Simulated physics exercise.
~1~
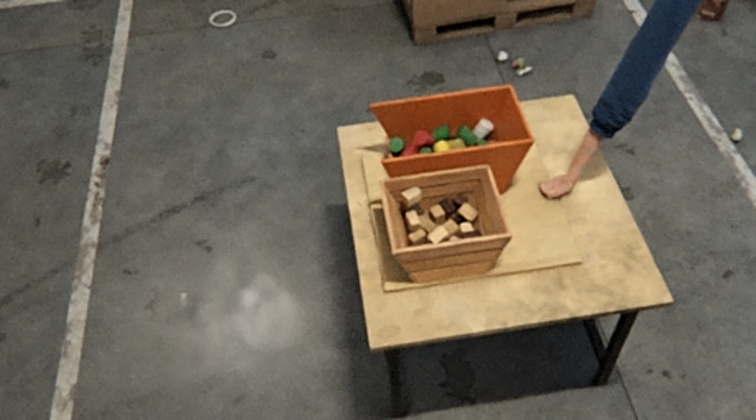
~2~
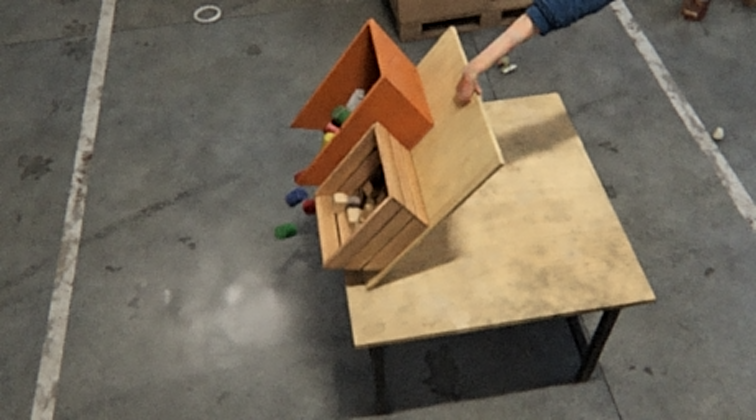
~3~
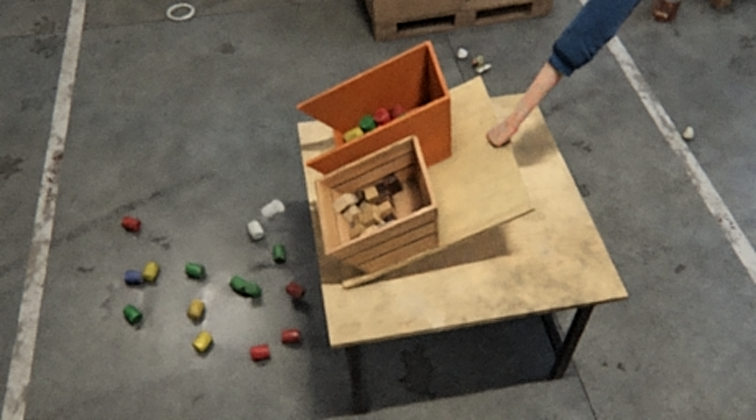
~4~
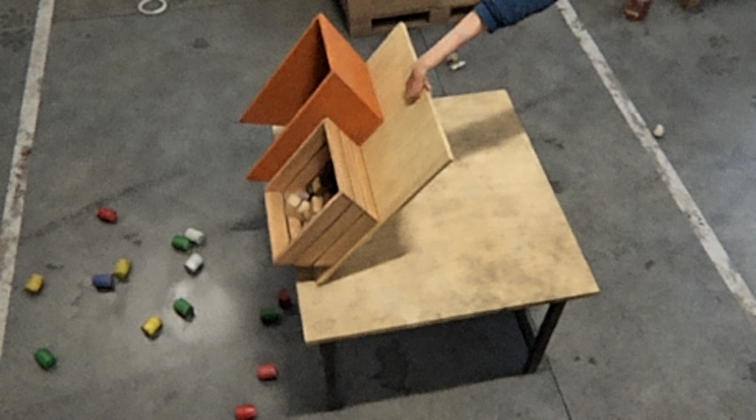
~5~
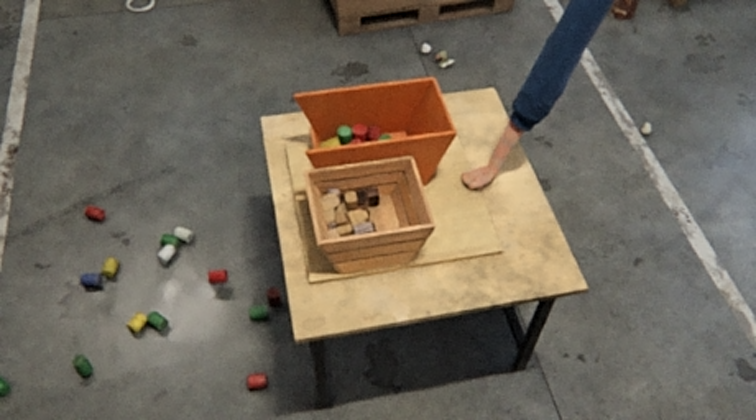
Hand tilting a board with two baskets leftward twice and lowering it flat, coloured pieces spilling from the orange basket, wooden blocks staying in.
